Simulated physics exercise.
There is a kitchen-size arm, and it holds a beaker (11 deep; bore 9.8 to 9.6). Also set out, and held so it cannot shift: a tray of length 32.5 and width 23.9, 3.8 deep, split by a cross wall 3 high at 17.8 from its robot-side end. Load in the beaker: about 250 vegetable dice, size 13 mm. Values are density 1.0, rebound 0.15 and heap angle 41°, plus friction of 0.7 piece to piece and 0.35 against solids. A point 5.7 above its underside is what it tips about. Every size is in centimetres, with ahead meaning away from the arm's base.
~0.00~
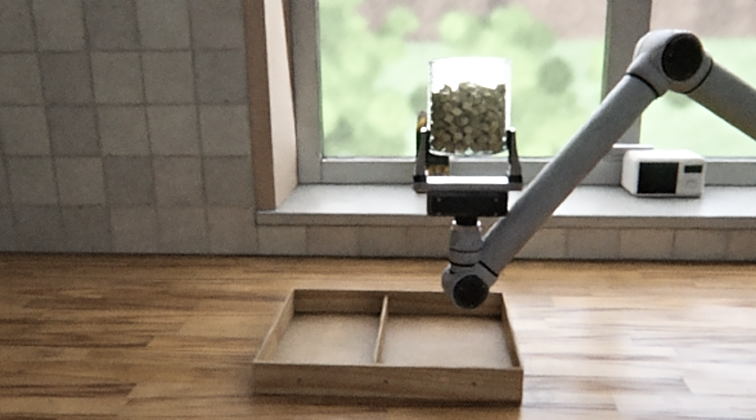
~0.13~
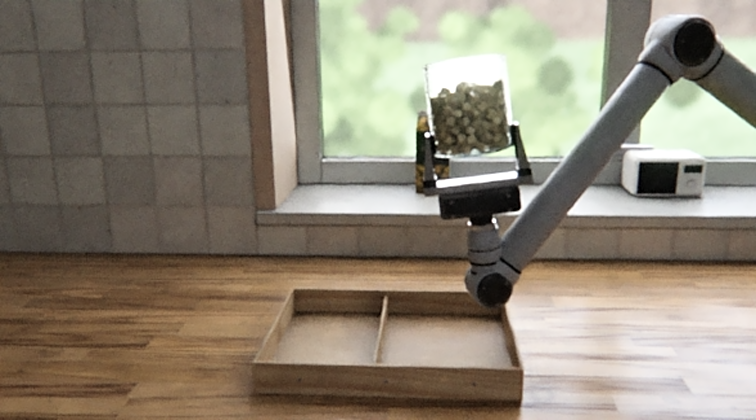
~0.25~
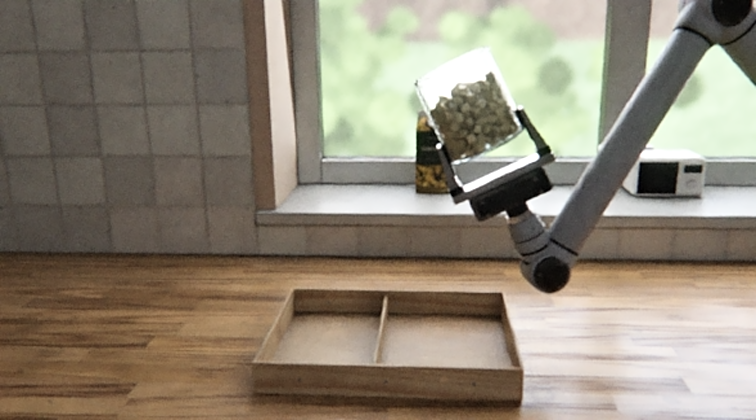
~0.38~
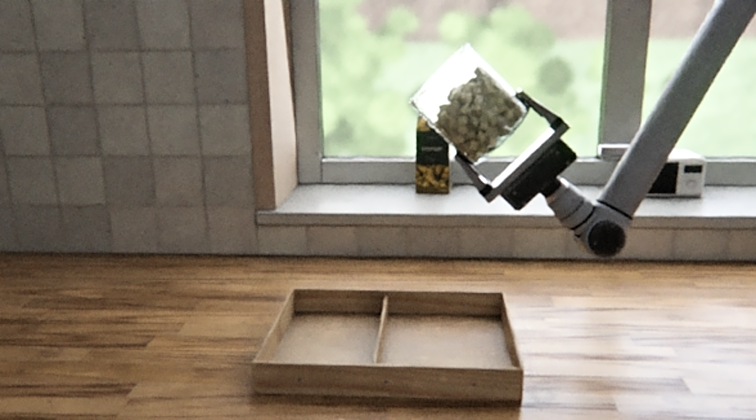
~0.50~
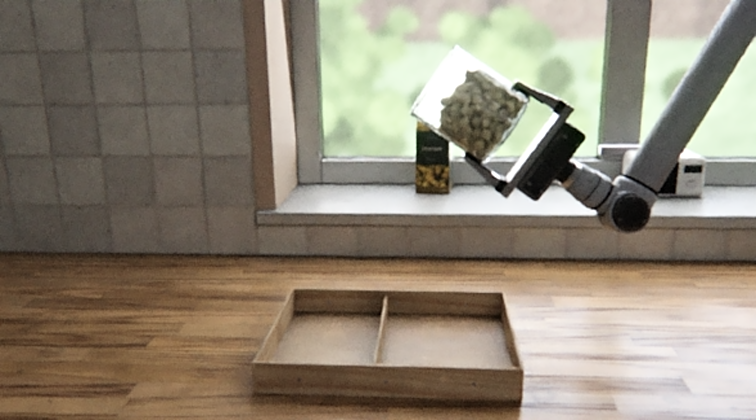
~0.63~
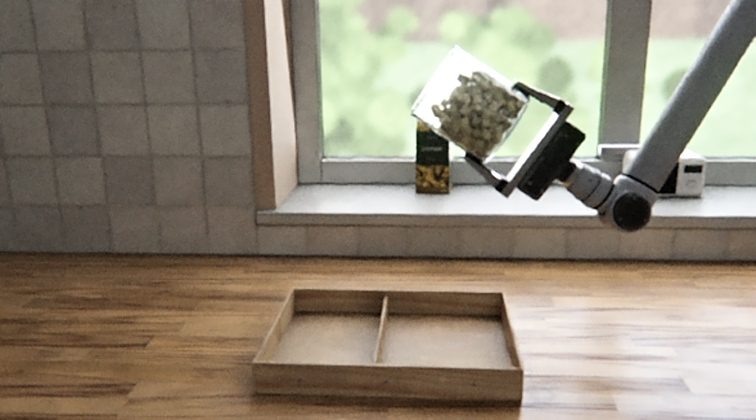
The clip opens on a gray robotic arm holding a clear container of pale green chunks upright above a divided wooden tray on a counter. The arm's lower joint swings right and upward, tilting the container to the left and uncovering a small carton on the windowsill, then everything stays nearly still.
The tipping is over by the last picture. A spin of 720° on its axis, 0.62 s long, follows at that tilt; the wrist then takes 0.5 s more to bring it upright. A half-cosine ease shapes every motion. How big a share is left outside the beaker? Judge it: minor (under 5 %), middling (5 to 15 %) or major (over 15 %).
Judged minor.
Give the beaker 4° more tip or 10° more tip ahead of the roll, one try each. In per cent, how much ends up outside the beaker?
Roughly 0 % on the first try and 0 % on the second.
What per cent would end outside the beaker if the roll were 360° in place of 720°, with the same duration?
Then about 0 percent.
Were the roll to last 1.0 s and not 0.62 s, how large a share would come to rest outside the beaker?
Then about 0 per cent.
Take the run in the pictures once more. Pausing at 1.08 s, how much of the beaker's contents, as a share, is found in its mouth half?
Mouth-half fraction: Approx. 30 %.
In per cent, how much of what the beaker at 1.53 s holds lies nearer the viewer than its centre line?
Around 50 %.
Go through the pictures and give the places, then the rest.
In the first frame, beaker middle at (469, 106), upright; upper third of the load around (469, 98), from x 435 to 500, top at y 85; 251 in the beaker.
In the second frame, beaker middle at (469, 106), tipped 7°; upper third of the load around (473, 98), from x 435 to 505, top at y 85.
In the third frame, beaker middle at (469, 106), tipped 26°; upper third of the load around (475, 97), from x 435 to 515, top at y 75.
In the fourth frame, beaker middle at (470, 106), tipped 45°; upper third of the load around (481, 95), from x 440 to 520, top at y 70.
In the fifth frame, beaker middle at (470, 106), tipped 56°; upper third of the load around (480, 92), from x 440 to 520, top at y 75.
In the sixth frame, beaker middle at (470, 106), tipped 56°; upper third of the load around (481, 92), from x 435 to 520, top at y 75; 251 in the beaker.
By 1.08 s, tipped 56°, highest piece 40 above the table; 251 in the beaker.
By 1.53 s, tipped 23°, highest piece 37 above the table; 251 in the beaker.
By 1.95 s, upright, highest piece 39 above the table; 251 in the beaker.
By 2.65 s, upright, highest piece 39 above the table; 251 in the beaker.
Final count, 251 in the beaker. That is 0 % outside the beaker.
